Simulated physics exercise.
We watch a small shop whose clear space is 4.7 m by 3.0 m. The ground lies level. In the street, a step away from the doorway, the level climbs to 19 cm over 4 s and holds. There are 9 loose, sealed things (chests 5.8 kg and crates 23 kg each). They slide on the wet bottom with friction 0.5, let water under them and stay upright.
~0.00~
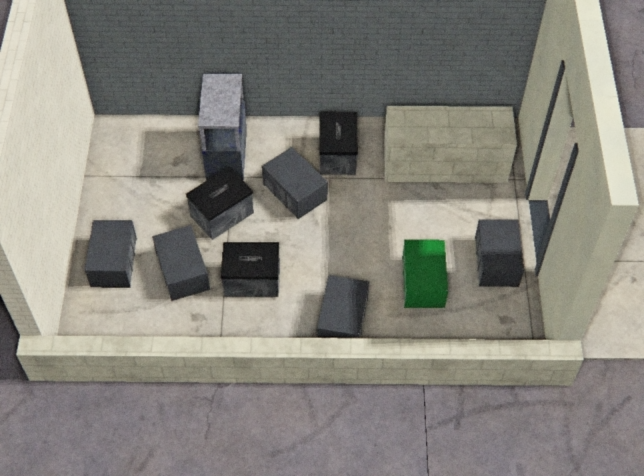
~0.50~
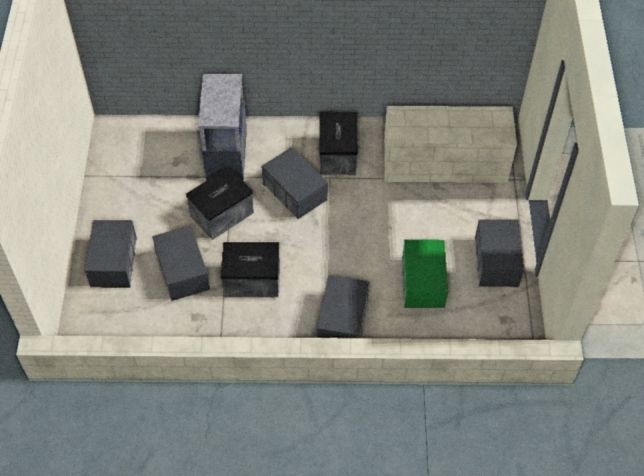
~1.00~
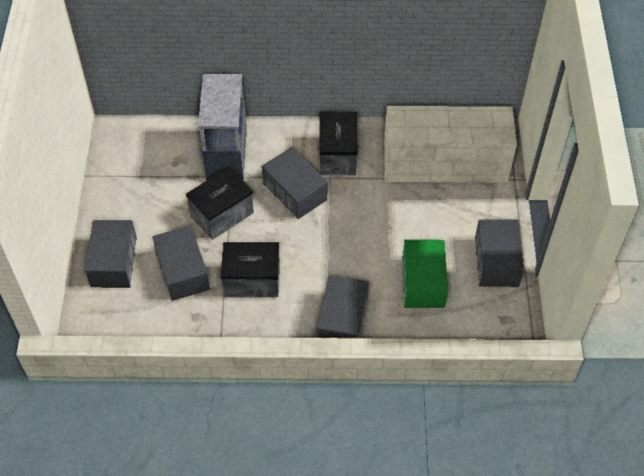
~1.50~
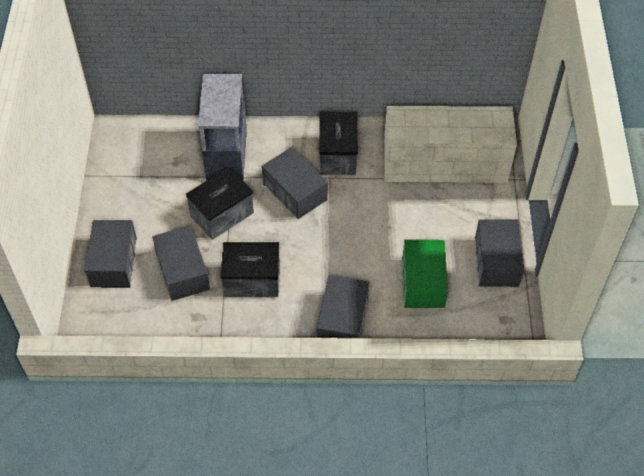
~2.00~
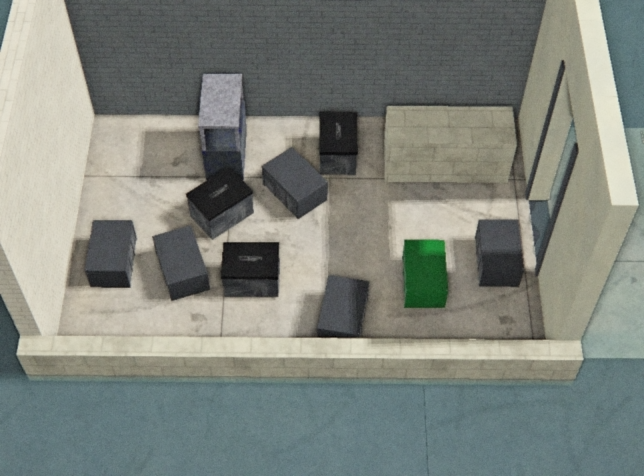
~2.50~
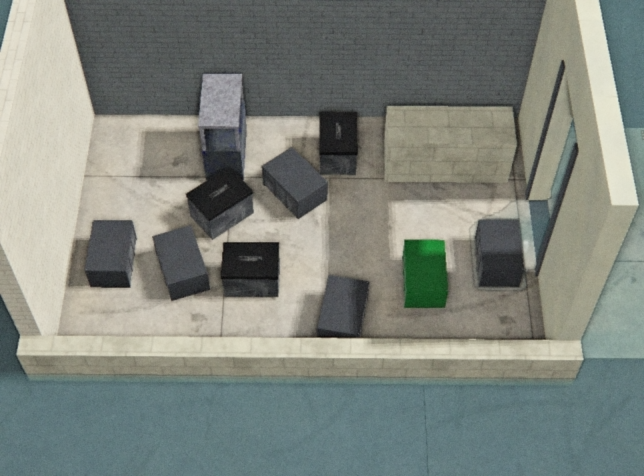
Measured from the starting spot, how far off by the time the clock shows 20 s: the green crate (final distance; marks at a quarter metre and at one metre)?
Green crate moves a short way.
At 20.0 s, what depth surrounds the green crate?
Roughly 12 cm.
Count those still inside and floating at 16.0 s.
At that moment 7.
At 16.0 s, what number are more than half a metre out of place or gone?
4 of them.
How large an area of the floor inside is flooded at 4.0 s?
Roughly 2.5 m2.
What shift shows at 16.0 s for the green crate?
Roughly 10 cm by then.
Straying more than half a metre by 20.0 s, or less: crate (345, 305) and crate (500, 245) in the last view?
In turn: Under, over.
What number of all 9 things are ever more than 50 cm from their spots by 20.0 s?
That makes 8.
After 4.0 s the green crate is near (426, 265), 0.0 m from its start, aground; 0 afloat.
After 9.0 s the green crate is near (426, 265), 0.0 m from its start, aground; 2 afloat.
After 16.0 s the green crate is near (417, 272), 0.1 m from its start, aground; 7 afloat.
After 20.0 s the green crate is near (442, 309), 0.5 m from its start, afloat; 9 afloat.
